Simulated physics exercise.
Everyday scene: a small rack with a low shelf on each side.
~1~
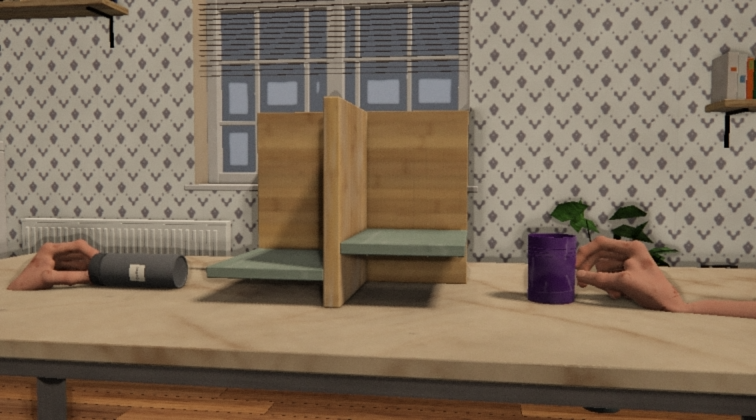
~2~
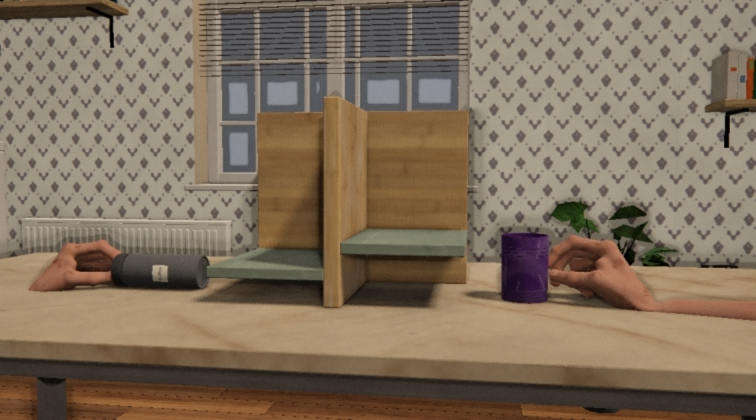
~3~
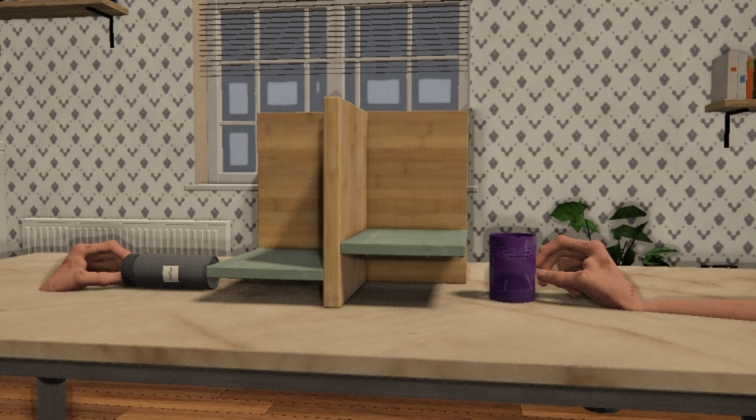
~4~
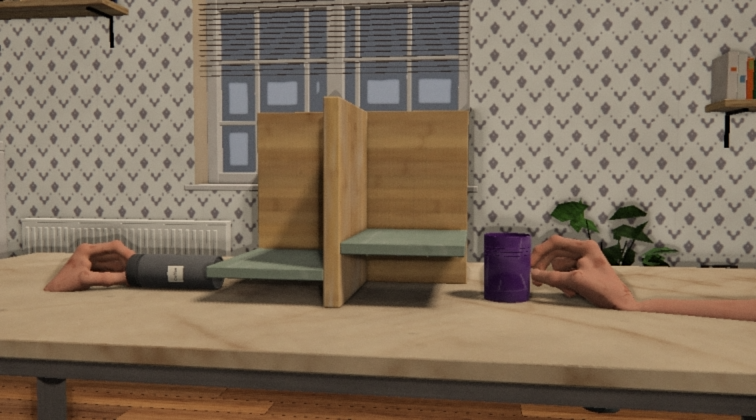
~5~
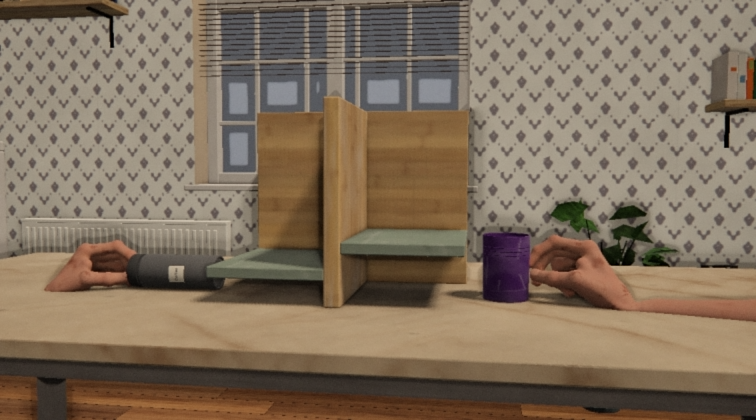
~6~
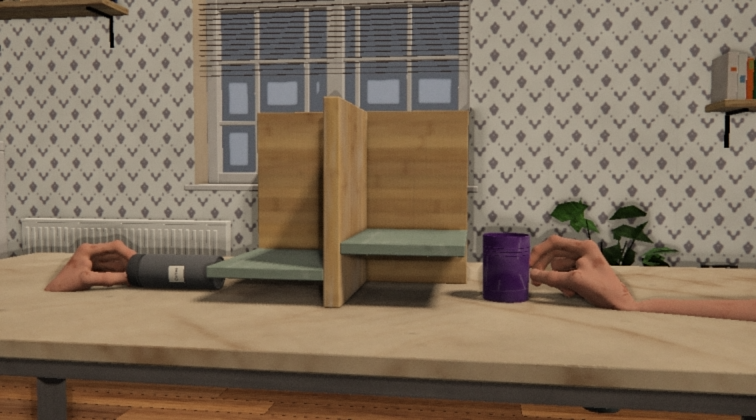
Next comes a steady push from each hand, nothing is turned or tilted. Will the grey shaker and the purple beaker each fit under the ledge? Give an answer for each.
Grey shaker: Blocked. Purple beaker: Blocked.
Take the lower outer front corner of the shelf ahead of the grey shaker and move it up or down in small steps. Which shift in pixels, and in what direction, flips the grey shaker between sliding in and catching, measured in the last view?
Up by around 12 pixels.
Then, 0.22 s on from there, grey shaker sliding up to the opening near (185, 272); purple beaker sliding up to the opening near (496, 266).
In the end, the grey shaker stops at the shelf, near (190, 272); the purple beaker stops at the shelf, near (490, 266).
